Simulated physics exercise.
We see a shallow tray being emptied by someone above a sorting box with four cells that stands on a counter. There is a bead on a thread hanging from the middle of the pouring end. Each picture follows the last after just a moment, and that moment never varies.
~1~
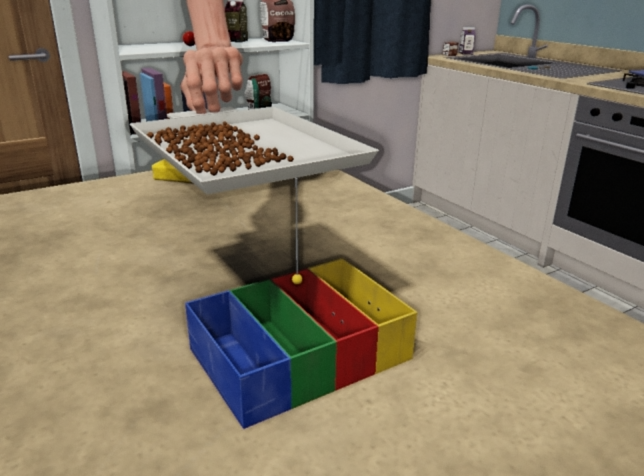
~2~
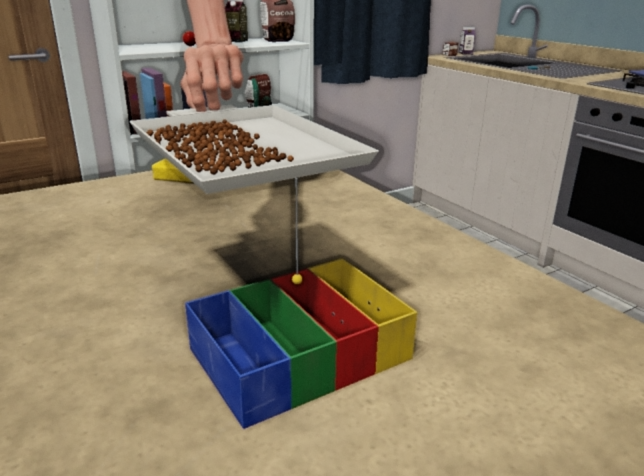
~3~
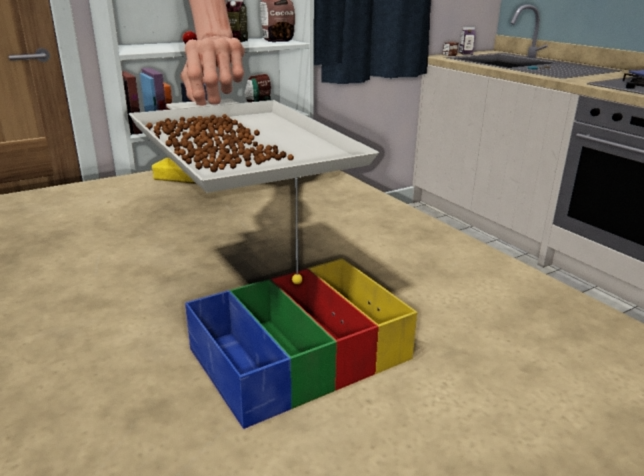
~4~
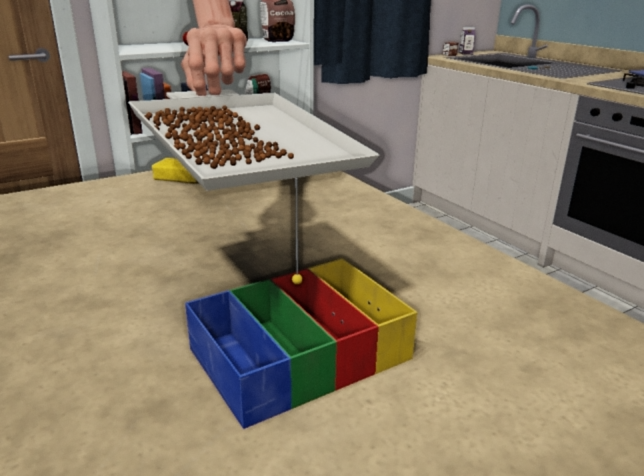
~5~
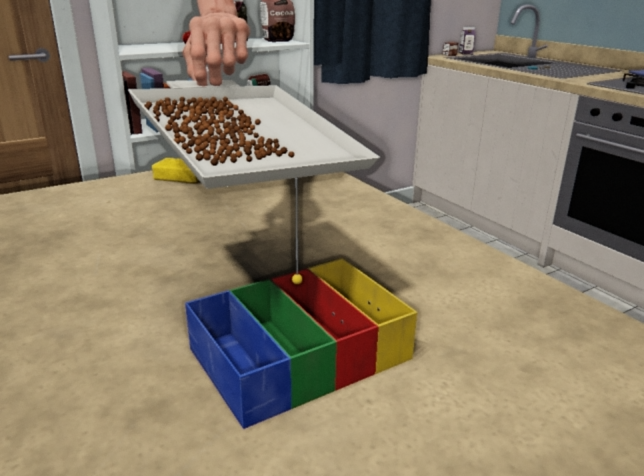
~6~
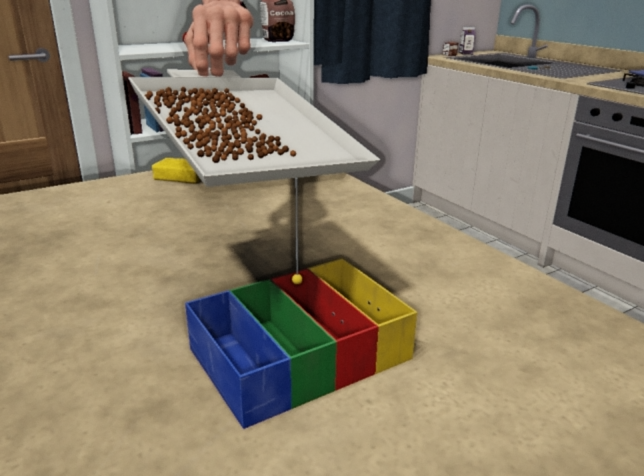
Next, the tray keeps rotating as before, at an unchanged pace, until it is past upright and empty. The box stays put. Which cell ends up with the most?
The yellow cell.
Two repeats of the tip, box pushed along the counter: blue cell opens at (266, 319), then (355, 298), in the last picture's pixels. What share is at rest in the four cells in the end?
In order, about 90 and 90 in a hundred.
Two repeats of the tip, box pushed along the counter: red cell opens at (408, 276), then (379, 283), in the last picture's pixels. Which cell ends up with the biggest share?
The green one, and then the cell in red.
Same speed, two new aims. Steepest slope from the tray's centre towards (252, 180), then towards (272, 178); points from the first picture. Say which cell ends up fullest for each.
So the first one goes to the cell in blue and the second to that blue cell.
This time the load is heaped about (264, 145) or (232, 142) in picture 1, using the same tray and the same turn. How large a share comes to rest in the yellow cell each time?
You'd get near 40 percent first and near 50 percent after that.
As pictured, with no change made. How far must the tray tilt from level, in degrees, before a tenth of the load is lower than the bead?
Approx. reading: About 50°.
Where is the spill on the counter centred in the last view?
Somewhere near (424, 314), I think.
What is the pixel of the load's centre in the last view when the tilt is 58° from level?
About (336, 172).
Soon, tray tipped steeply; most on the tray; a small part in the yellow cell; a stray few in the red cell; about a quarter falling or outside the box.
A while on, tray tipped right over; about a third in the yellow cell; a small part in the red cell; about half falling or outside the box.
Towards the end, tray tipped past a quarter turn; about a third in the yellow cell; a small part in the red cell; about half falling or outside the box.
Finally, tray tipped past a quarter turn; about a third in the yellow cell; a small part in the red cell; none in the blue cell; none in the green cell; about half outside the box.
